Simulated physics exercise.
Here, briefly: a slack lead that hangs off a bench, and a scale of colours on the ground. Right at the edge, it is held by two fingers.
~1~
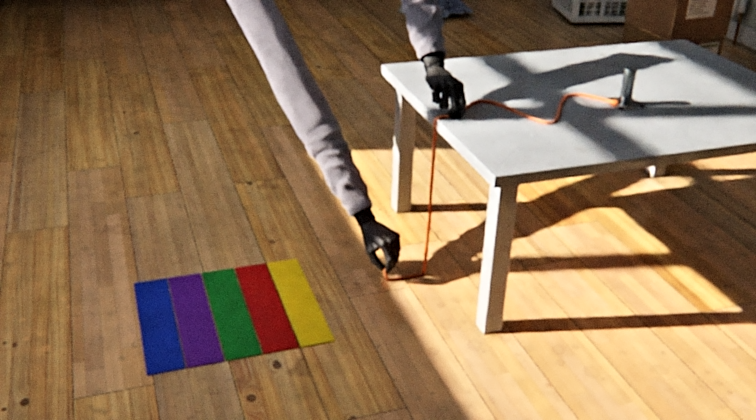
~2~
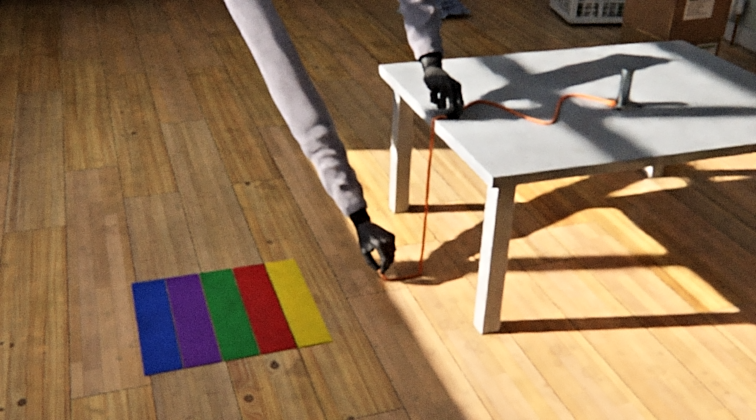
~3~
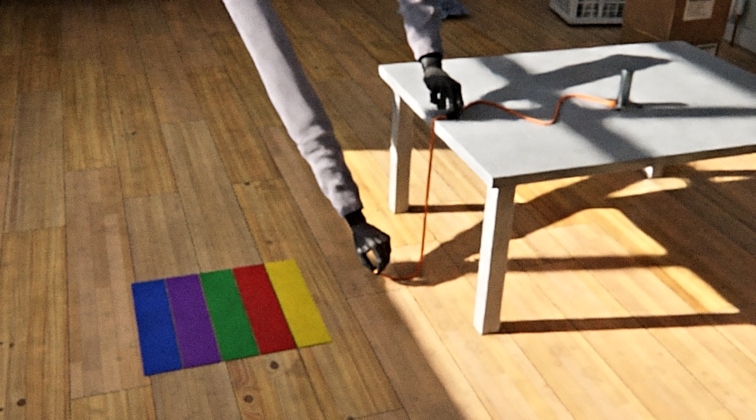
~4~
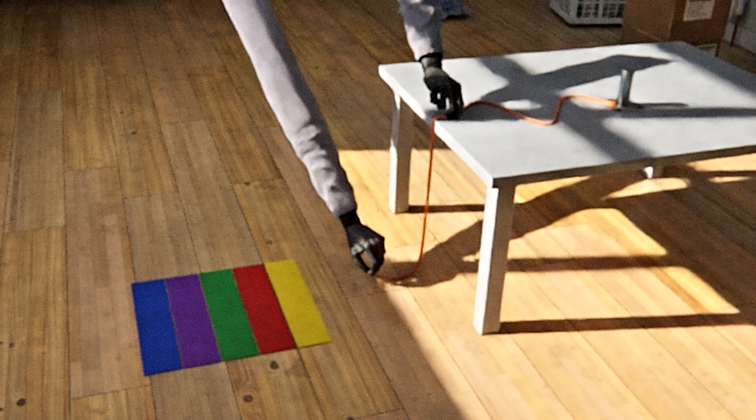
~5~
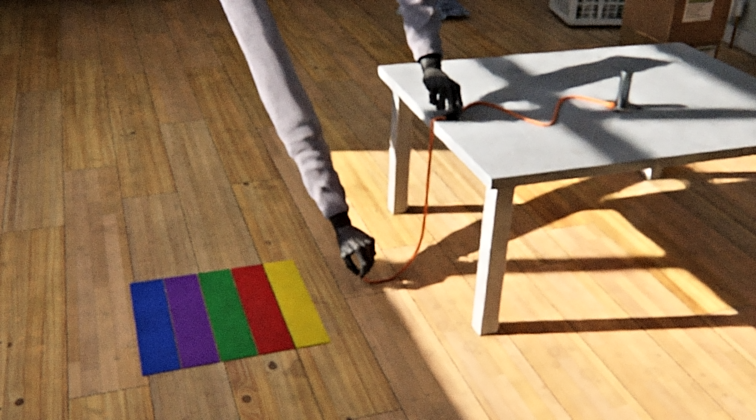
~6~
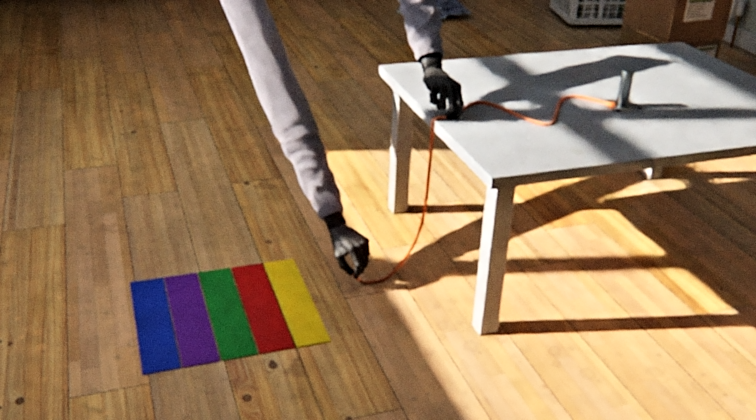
At first, one black-gloved hand pinches an orange cord at the edge of a pale table while another holds its lower end near the sunlit floor. The lower hand then moves slightly left toward a mat of coloured stripes, drawing the cord's hanging part into a looser curve as the upper hand stays still.
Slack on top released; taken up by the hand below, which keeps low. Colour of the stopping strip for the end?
Blue.
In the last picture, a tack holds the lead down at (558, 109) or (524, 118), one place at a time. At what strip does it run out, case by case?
One after the other: Purple, then green.
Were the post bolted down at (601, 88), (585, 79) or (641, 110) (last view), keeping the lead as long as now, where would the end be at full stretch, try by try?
In order, it comes out close to (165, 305), (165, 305) and (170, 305).
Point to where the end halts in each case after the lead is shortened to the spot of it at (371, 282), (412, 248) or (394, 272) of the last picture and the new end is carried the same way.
Estimated positions in order: (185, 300); (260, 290); (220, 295).
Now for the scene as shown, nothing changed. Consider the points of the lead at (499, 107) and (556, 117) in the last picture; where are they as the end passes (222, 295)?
They sit at (435, 126) and (515, 115), in that order.
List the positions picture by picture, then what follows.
In the first frame, end (385, 269); yellow (311, 327); red (275, 333); green (239, 340); purple (202, 347); blue (163, 353).
In the second frame, end (380, 270); lead through (581, 96) (556, 117) (496, 105) (442, 118) (428, 187) (422, 255).
In the third frame, end (376, 271).
In the fourth frame, end (370, 272); lead through (581, 97) (555, 118) (496, 106) (442, 118) (429, 188) (421, 256).
In the fifth frame, end (360, 274).
In the sixth frame, end (354, 274); lead through (581, 97) (555, 119) (495, 106) (442, 118) (428, 188) (407, 256).
Early on, end near (222, 295); over green.
Midway, end near (178, 301); over purple.
At the end of the slack, end near (151, 306); over blue. Over blue.
